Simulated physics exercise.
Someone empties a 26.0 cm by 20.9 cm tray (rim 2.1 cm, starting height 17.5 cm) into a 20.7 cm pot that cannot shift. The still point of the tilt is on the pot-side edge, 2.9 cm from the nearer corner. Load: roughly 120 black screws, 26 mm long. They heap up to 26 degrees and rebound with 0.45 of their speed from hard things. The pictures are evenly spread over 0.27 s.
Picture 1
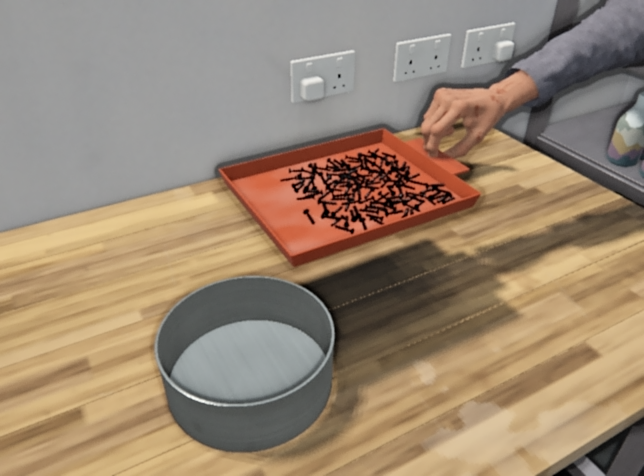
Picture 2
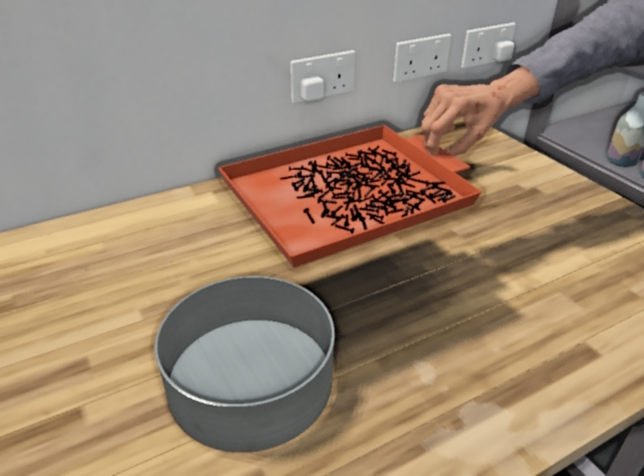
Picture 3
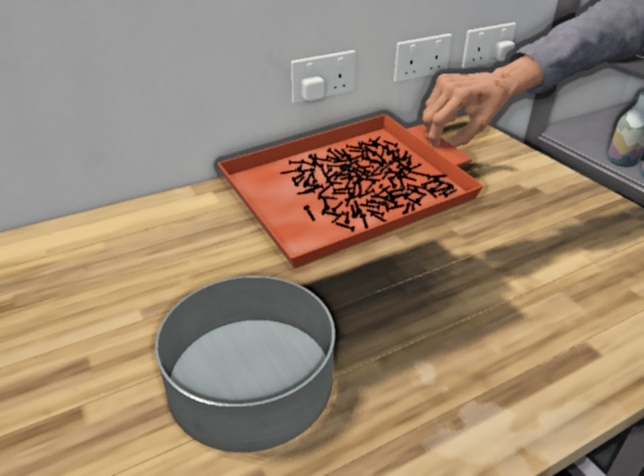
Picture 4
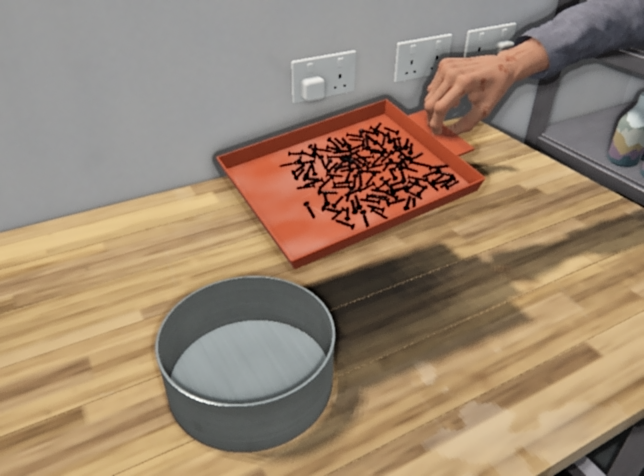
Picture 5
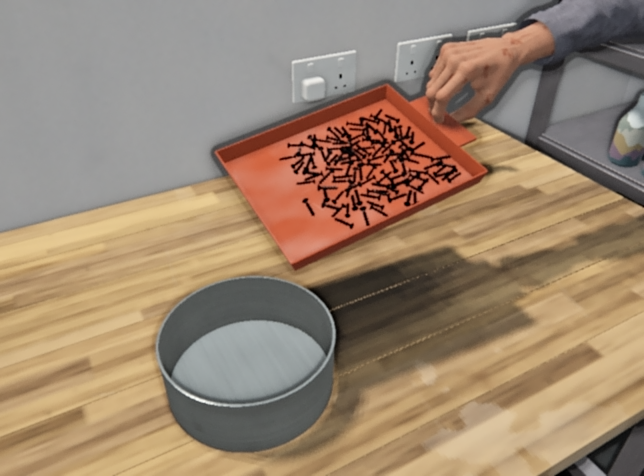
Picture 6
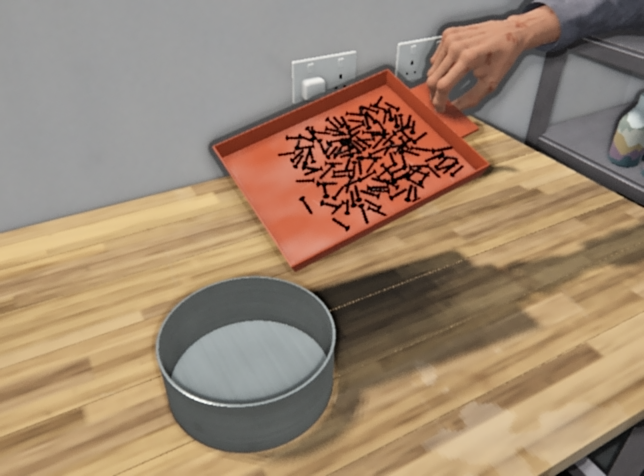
To begin with, a hand holds a red-orange tray of scattered black screws level above a wooden worktop, behind a round grey pot. The hand then gradually raises the handle end, tilting the tray toward the pot, with its left front corner lowest, while the pot stays still.
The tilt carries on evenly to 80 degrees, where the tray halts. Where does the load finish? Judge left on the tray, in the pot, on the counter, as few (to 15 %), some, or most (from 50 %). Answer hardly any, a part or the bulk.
Tray hardly any, pot the bulk, counter hardly any.
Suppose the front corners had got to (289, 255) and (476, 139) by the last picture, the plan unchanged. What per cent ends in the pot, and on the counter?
Pot 45, counter 25.
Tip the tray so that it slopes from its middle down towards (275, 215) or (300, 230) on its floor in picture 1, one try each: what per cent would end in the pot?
About 35 and 95 per cent.
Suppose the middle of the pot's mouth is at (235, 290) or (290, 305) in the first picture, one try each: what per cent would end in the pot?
About 20 and 95 per cent.
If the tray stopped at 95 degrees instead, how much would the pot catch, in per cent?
It would be near 100 per cent.
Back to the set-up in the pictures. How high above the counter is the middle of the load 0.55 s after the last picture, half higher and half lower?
About 20 cm.
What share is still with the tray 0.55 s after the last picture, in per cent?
Roughly 90 per cent.
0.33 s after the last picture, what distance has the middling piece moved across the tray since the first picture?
Some 8 cm.
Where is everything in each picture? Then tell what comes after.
In the first frame, tray tilt 0 degrees, front corners at (294, 252) and (476, 192); middle of the pieces at (370, 188); pot at (246, 332).
In the second frame, tray tilt 1 degrees, front corners at (293, 252) and (476, 191); middle of the pieces at (370, 186).
In the third frame, tray tilt 4 degrees, front corners at (294, 254) and (478, 185), lowest corner left front; middle of the pieces at (371, 180).
In the fourth frame, tray tilt 9 degrees, front corners at (293, 256) and (480, 177), lowest corner left front; middle of the pieces at (372, 172).
In the fifth frame, tray tilt 14 degrees, front corners at (294, 259) and (482, 170), lowest corner left front; middle of the pieces at (372, 165).
In the sixth frame, tray tilt 19 degrees, front corners at (293, 261) and (483, 163), lowest corner left front; middle of the pieces at (373, 158); pot at (247, 333).
Then, 0.33 s after the last picture, tilt 49 degrees; the tray holds 100 %, the pot 0 %.
Then, 0.55 s after the last picture, tilt 69 degrees; the tray holds 90 %, the pot 5 %.
Then, 0.89 s after the last picture, tilt 80 degrees; the tray holds 15 %, the pot 70 %.
In the end, tray 5 %, pot 90 %, counter 5 %.
